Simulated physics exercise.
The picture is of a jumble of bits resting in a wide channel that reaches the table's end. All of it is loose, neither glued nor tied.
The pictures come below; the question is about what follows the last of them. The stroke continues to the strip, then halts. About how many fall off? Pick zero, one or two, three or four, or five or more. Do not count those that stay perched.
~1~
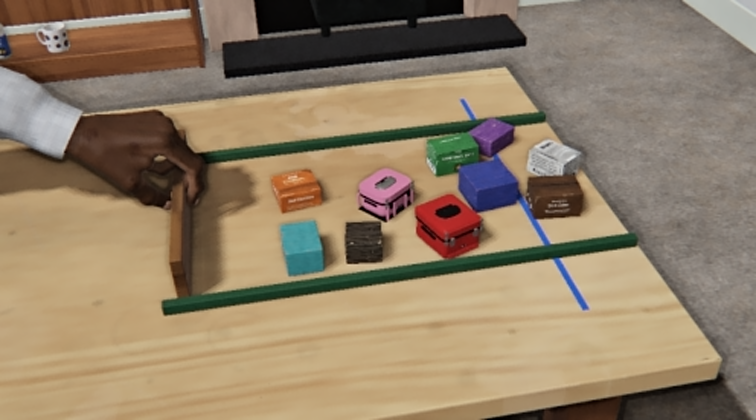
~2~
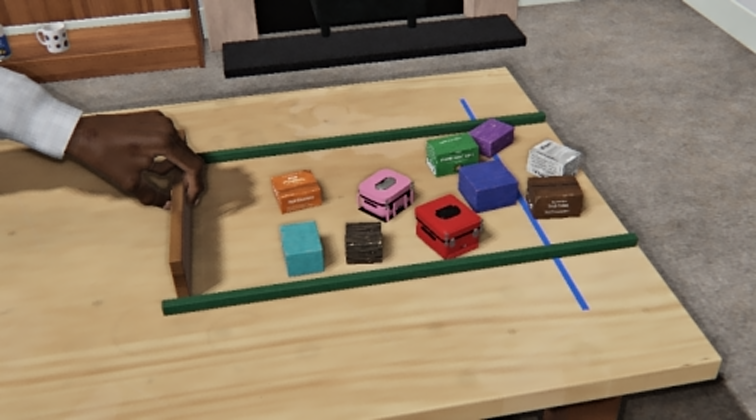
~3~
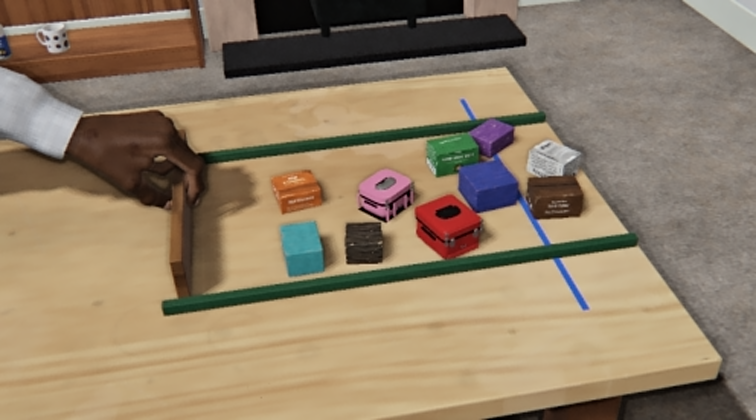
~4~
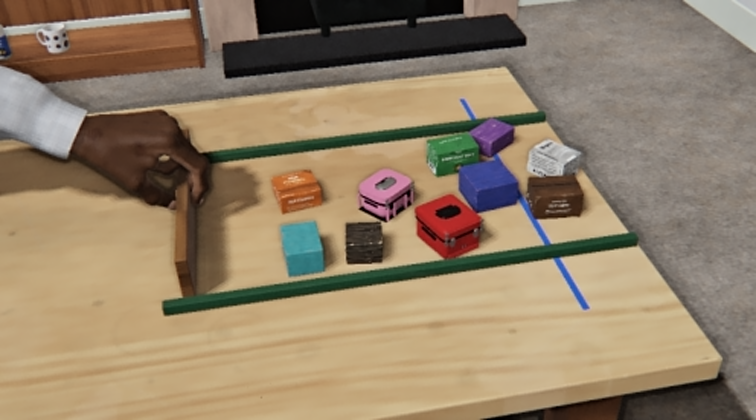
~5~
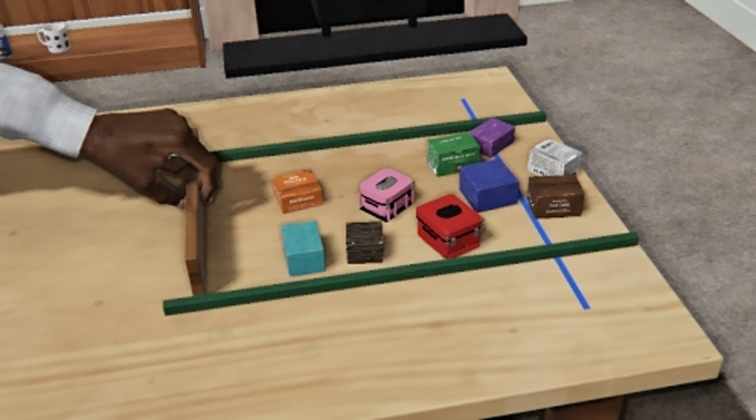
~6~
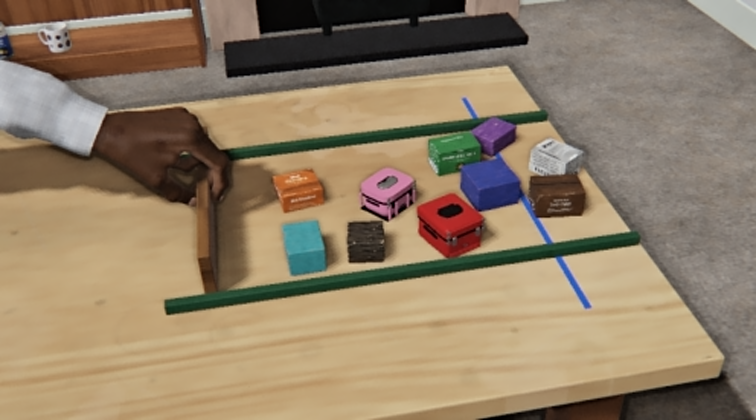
Three or four fall off.
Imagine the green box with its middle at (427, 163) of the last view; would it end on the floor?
From that start, the object then is safe.
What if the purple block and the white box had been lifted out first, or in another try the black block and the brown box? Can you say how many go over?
Result: 2 in the first case, with 1 in the second.
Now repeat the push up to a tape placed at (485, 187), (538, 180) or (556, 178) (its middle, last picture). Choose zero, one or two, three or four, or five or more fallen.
So, for the three spots in the order asked, I'd go with one or two, five or more and more than four.
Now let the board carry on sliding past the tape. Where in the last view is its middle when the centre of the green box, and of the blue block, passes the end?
The middle is at (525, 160) when it's the green box, and at (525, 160) when it's the blue block.
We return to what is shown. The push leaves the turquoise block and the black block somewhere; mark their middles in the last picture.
The turquoise block comes to rest close to (556, 212), while the black block rests close to (590, 209).
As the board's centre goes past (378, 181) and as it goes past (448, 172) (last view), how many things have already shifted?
It comes to 5 for the first spot, 9 for the other.
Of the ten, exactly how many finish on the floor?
Altogether the count is 3.
A little later, none off yet; white box at rest near (556, 161); brown box at rest near (556, 196); purple block at rest near (493, 137).
Next, none off yet; white box at rest near (556, 161); brown box shifted a little near (569, 192); purple block moving near (498, 135).
When it is over, the number that fall off is three or four; down, red case, brown box and white box.
